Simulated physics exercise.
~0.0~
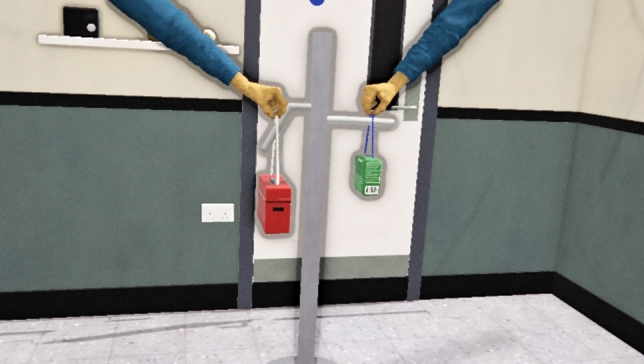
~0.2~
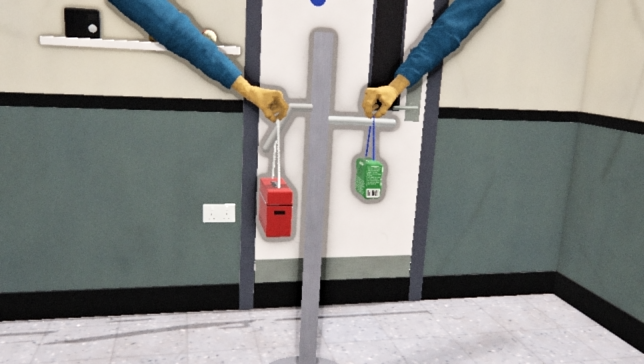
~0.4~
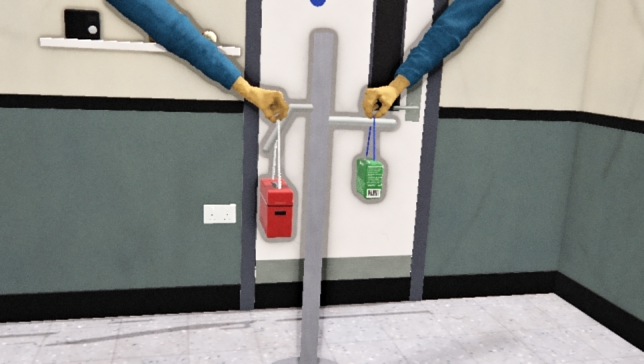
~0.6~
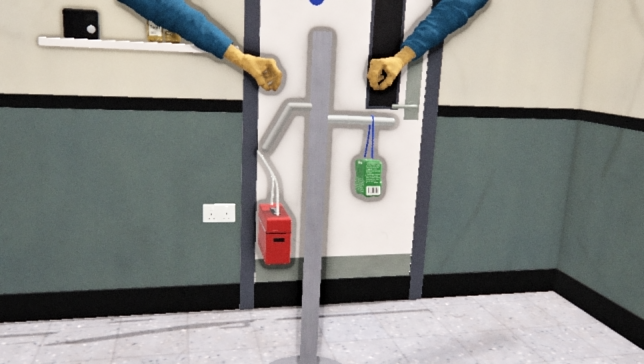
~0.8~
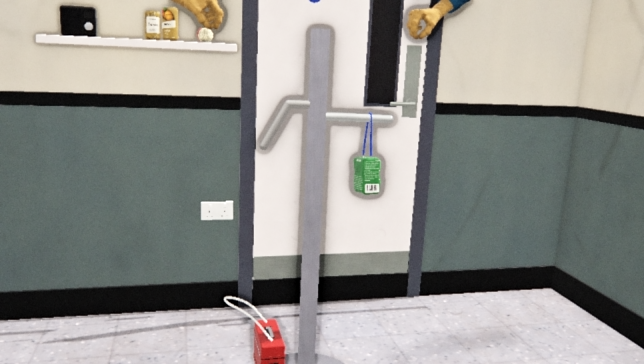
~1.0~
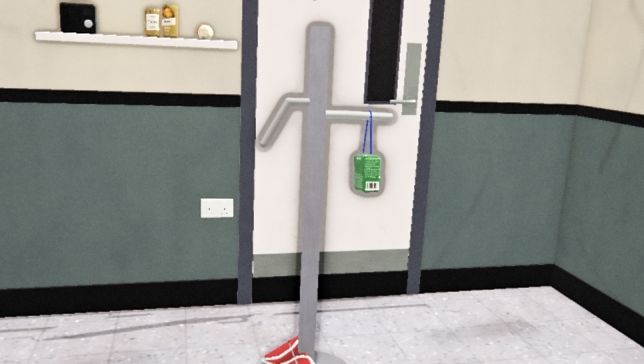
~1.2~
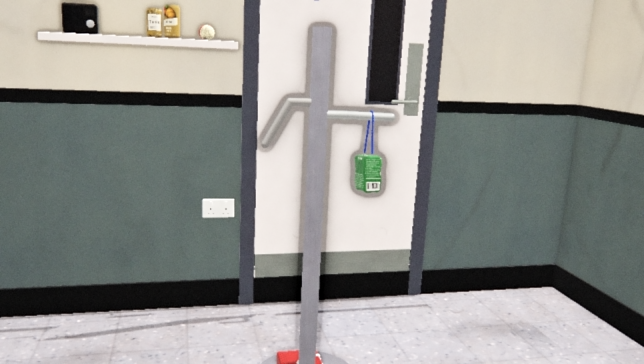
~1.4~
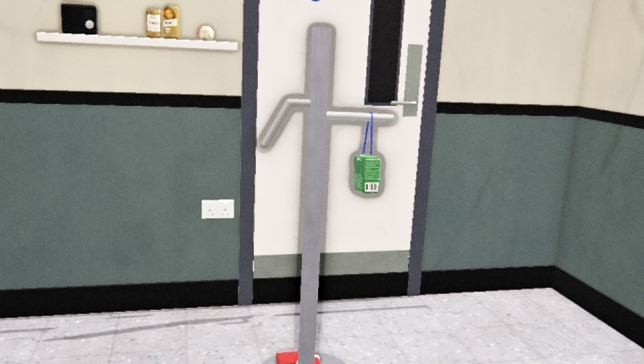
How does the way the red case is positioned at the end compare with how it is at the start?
At the start the red case is upright as it hangs at the left peg, but at the end it lies on its side on the floor by the foot of the stand.
